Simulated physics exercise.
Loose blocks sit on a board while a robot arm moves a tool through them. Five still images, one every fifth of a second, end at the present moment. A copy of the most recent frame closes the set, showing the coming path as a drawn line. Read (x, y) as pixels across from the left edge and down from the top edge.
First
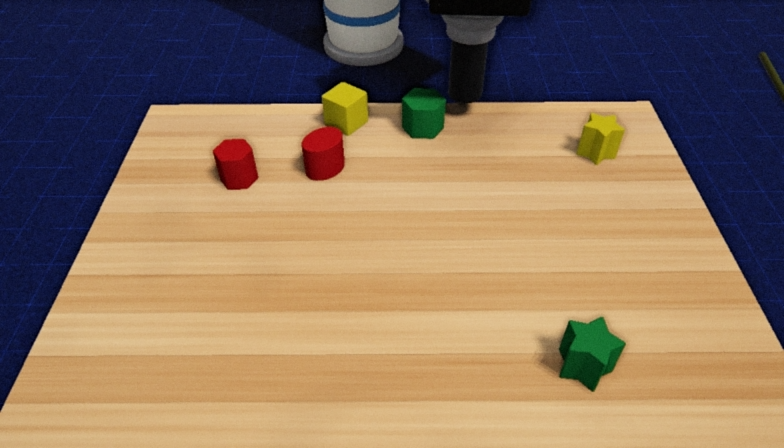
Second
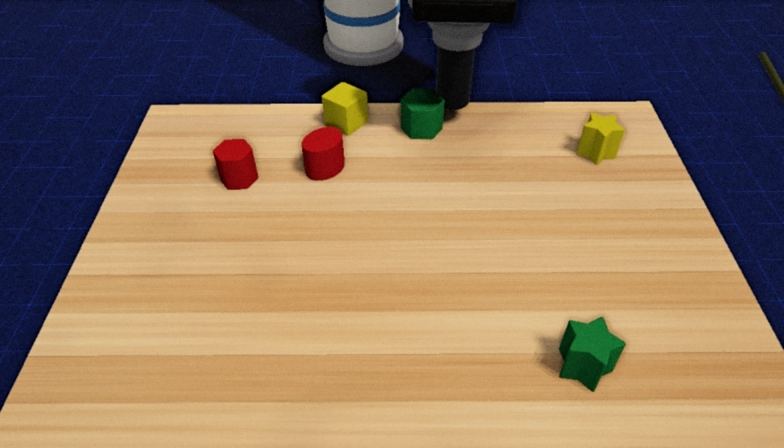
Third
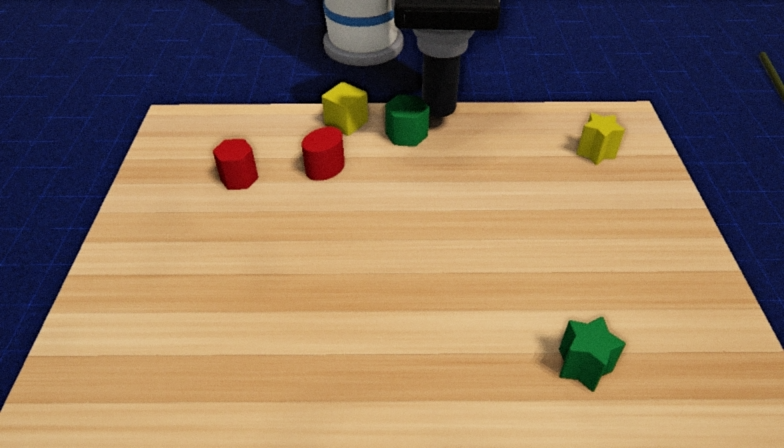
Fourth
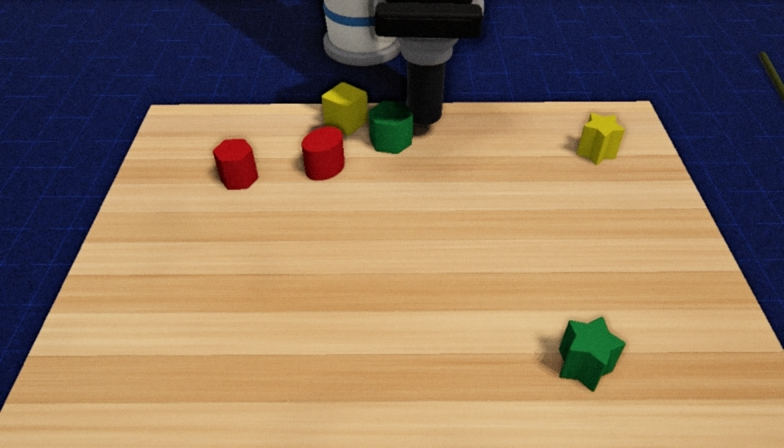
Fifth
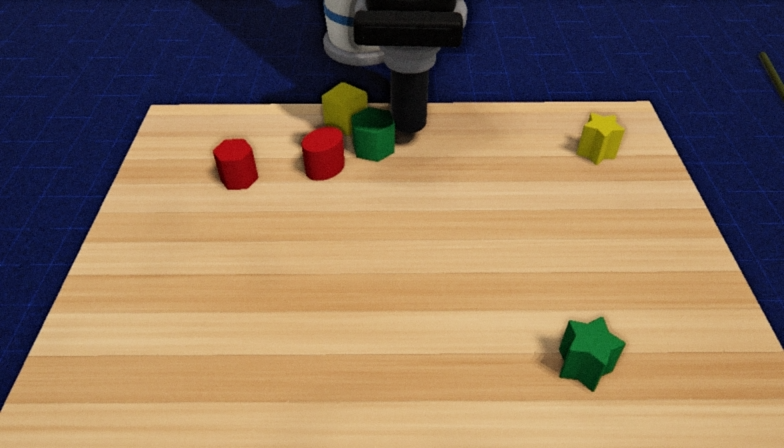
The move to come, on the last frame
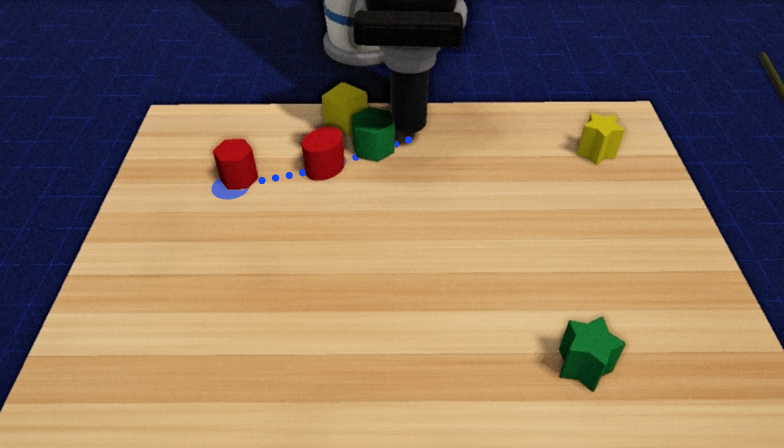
In the video, a robot arm's dark tool moves left along the far edge of a wooden board, pushing a green hexagonal block toward the red round and yellow blocks, while the other blocks stay still.
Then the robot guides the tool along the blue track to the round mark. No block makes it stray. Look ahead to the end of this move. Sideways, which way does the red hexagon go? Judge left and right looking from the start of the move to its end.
Right-hand side.
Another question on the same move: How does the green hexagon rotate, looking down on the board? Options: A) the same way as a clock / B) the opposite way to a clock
Choice B: The opposite way to a clock.
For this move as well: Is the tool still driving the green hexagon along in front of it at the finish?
Yes, that is what happens.
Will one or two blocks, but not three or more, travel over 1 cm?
I'd say no.
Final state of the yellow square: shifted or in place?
It keeps its position.
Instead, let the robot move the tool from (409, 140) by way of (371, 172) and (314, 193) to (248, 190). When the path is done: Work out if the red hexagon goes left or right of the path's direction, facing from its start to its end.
Taking start-to-end as forward, the block's sideways shift goes to the right.
Path on the board, from (409, 140) over (354, 158) and (295, 174) to (231, 186).
On the path given first. One third of the way, tool at (353, 142); red oval at (275, 155); green hexagon at (315, 139).
Two thirds of the way, tool at (293, 158); red hexagon at (219, 149), turned 25° clockwise; red oval at (215, 182); green hexagon at (253, 160), turned 30° anticlockwise.
At the end, tool at (227, 171); red hexagon at (189, 148), turned 95° clockwise; red oval at (166, 212), turned 30° anticlockwise; yellow square in place; green hexagon at (189, 180), turned 60° anticlockwise.
